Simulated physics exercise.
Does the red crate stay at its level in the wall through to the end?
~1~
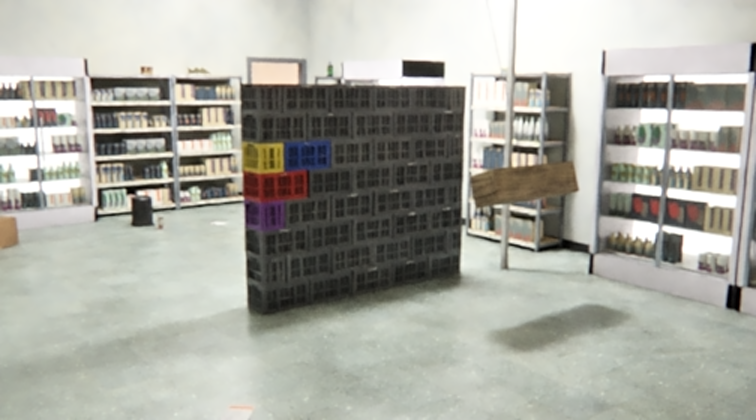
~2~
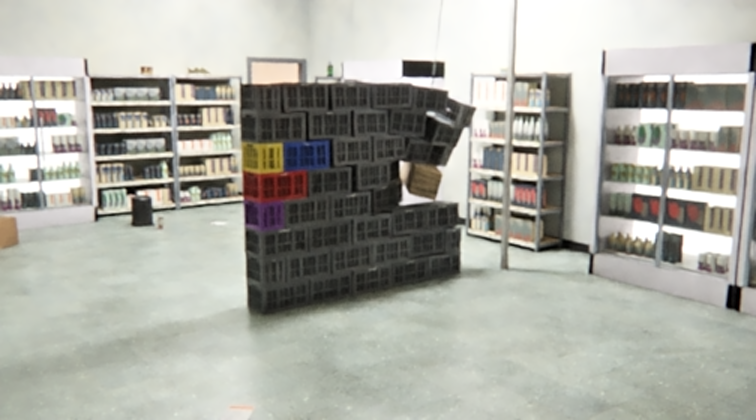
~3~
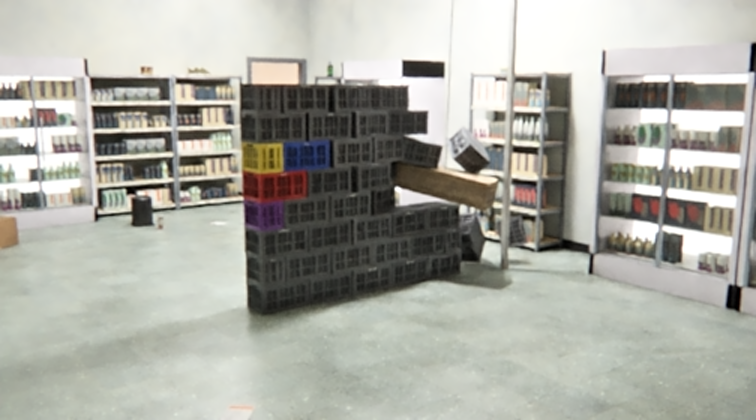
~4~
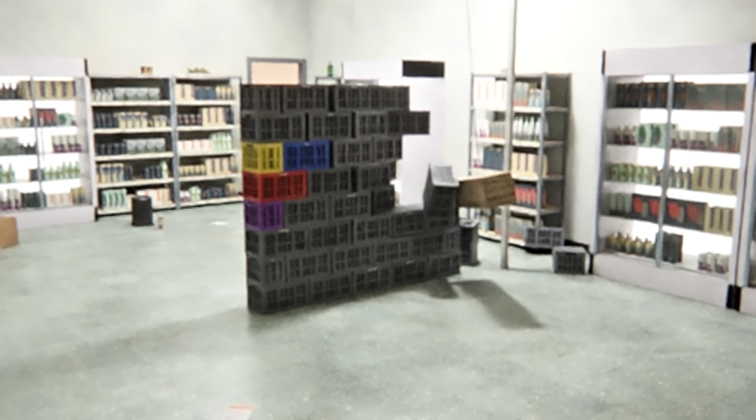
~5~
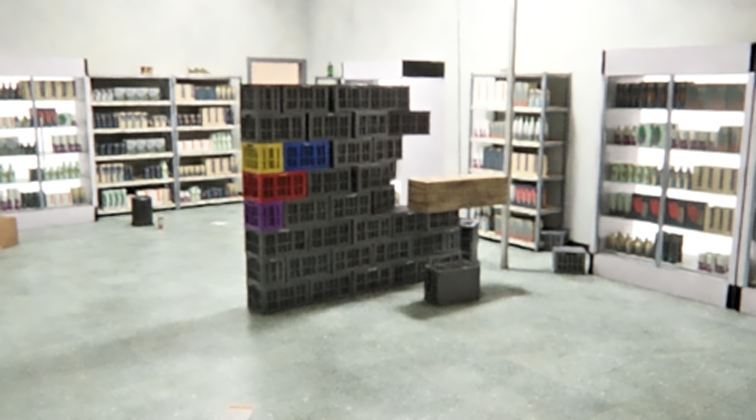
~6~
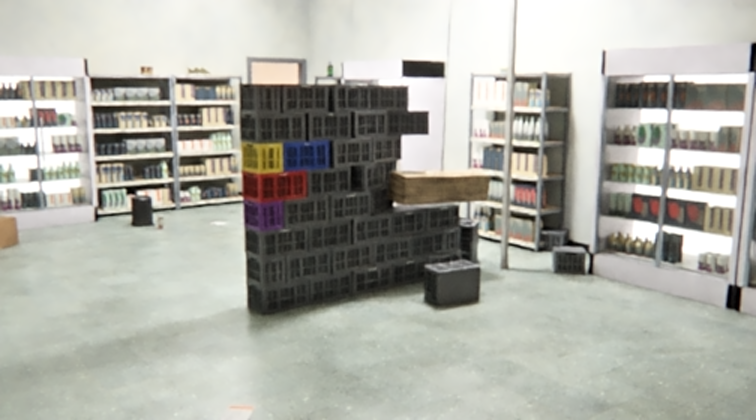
Yes, the red crate keeps its place at the left end of the wall. The crates that fall come from the right end, where the beam hits.
